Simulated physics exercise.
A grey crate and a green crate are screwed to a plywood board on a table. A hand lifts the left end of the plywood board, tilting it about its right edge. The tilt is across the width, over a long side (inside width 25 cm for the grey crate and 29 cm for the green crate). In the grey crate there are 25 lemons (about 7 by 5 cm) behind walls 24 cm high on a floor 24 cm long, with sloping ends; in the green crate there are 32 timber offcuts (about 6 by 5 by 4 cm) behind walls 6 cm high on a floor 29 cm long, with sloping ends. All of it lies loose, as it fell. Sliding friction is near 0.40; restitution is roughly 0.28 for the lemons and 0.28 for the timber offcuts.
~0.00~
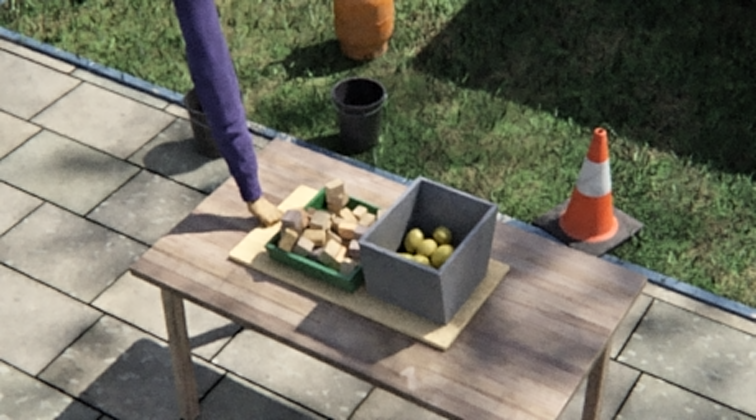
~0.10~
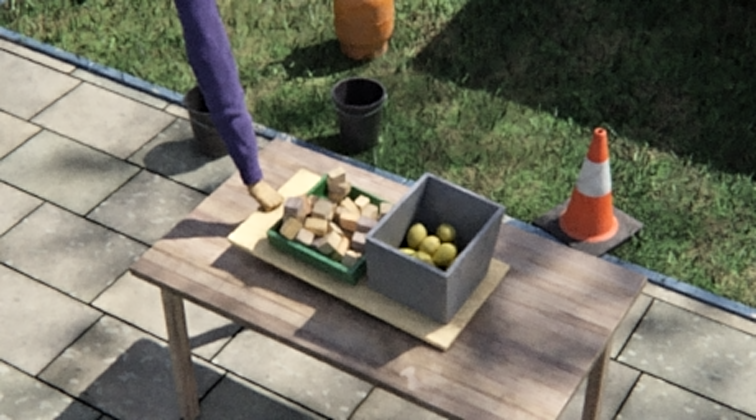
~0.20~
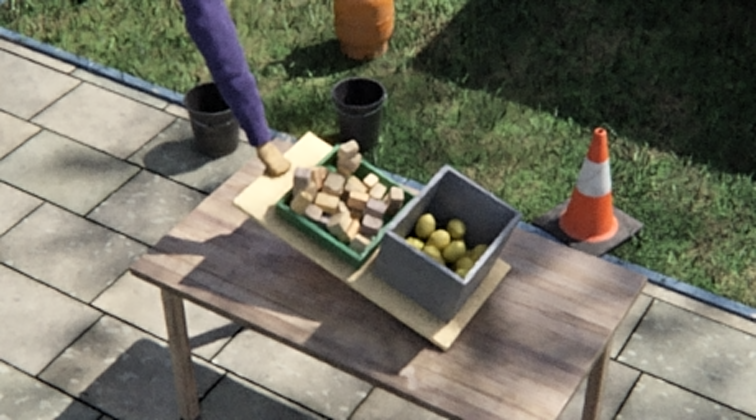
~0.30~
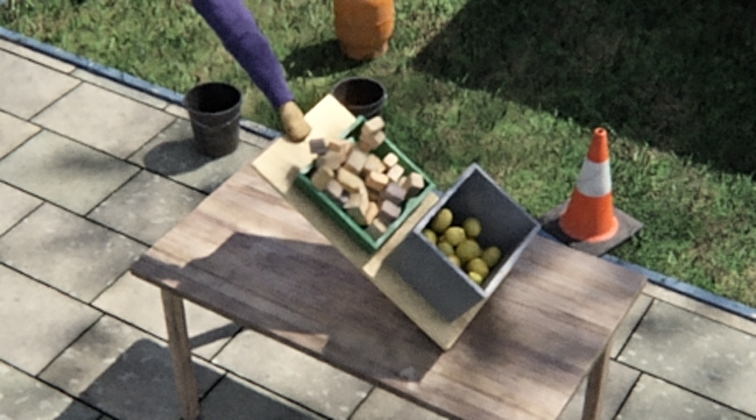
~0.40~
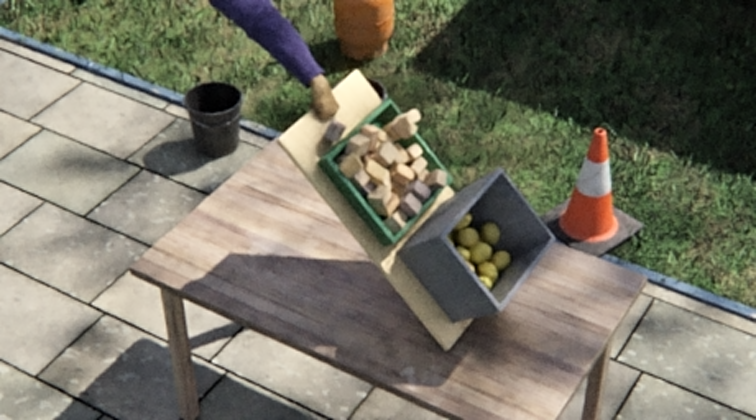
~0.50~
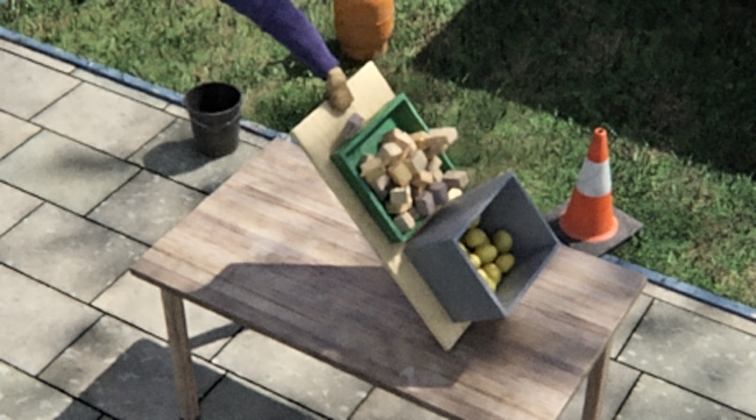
A purple-sleeved arm steeply tilts a board holding a green crate and a grey crate.
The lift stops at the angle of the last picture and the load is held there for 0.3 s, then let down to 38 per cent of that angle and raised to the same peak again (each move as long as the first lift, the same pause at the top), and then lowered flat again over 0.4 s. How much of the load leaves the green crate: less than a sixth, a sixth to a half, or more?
It sheds from a sixth to a half of them.
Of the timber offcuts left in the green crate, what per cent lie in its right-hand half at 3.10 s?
Some 70 per cent.
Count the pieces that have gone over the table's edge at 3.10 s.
About 1.
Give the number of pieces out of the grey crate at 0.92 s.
Out by then, roughly: Grey crate 0.
After 0.92 s, tilt 45°; grey crate 25 in, 0 out and green crate 23 in, 9 out.
After 1.44 s, tilt 24°; grey crate 25 in, 0 out and green crate 23 in, 9 out.
After 2.17 s, tilt 45°; grey crate 25 in, 0 out and green crate 23 in, 9 out.
Final count (at 3.10 s), grey crate 25 in, 0 out and green crate 23 in, 9 out. Asked share, 9 of 32, 28 per cent.
